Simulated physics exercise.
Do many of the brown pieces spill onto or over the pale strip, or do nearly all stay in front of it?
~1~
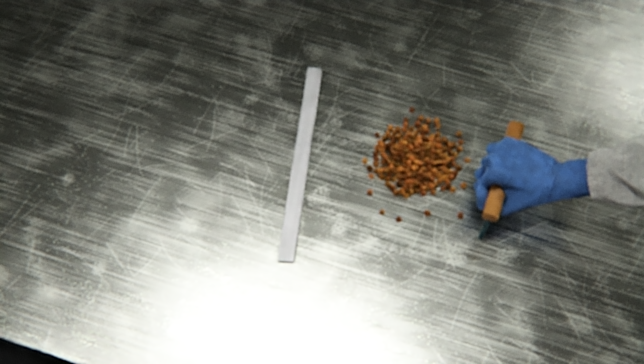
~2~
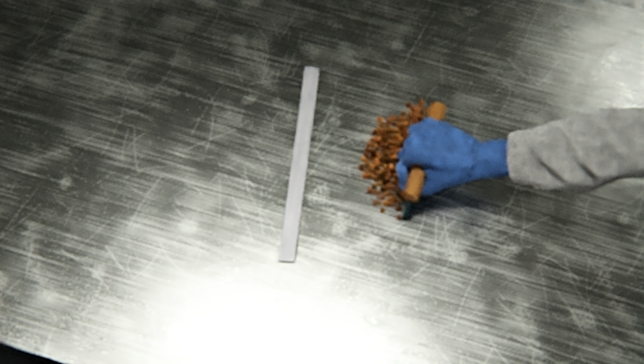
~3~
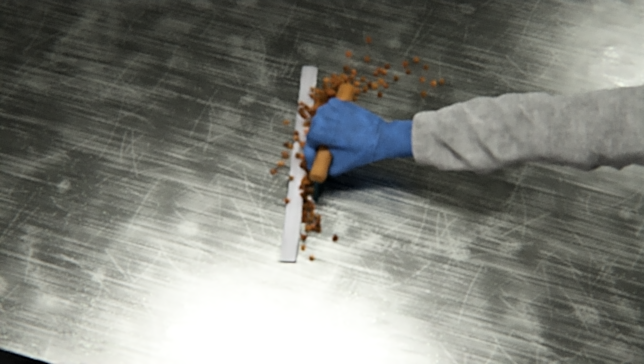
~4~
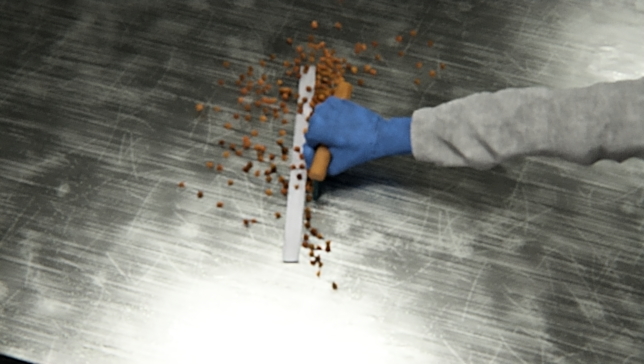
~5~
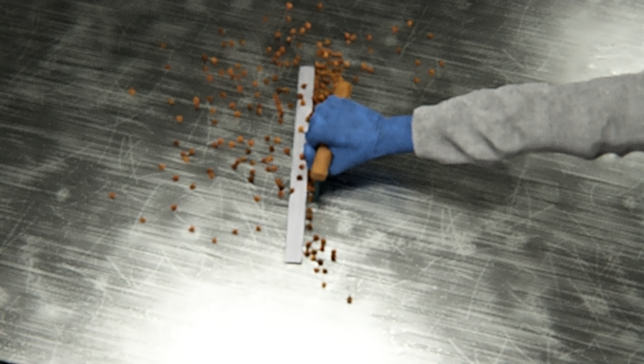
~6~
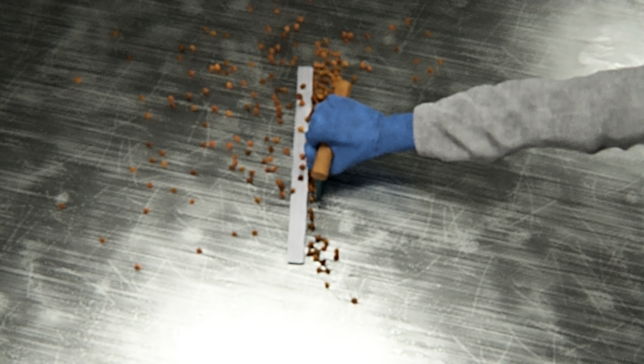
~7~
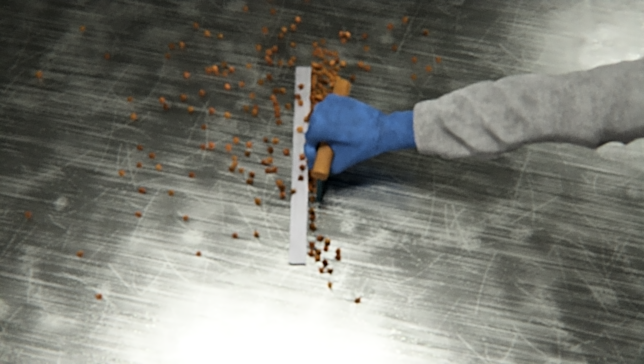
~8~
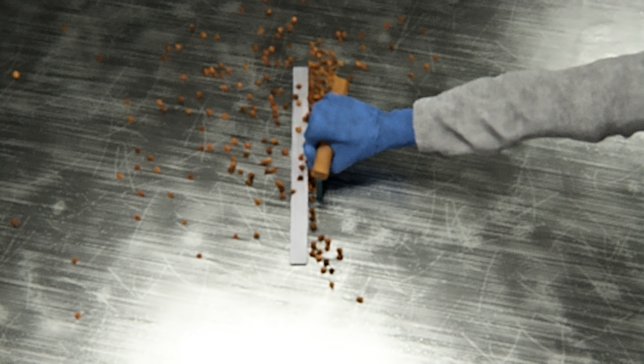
Many of the pieces spill onto or over the strip, and a good share end up on it or scattered straight behind it.
The footage shows a blue-gloved hand sweeping a pile of small brown pieces leftwards across a scratched metal surface with a wooden-handled scraper. The hand stops at a pale strip, and many pieces scatter over and beyond it while others remain beside the scraper.
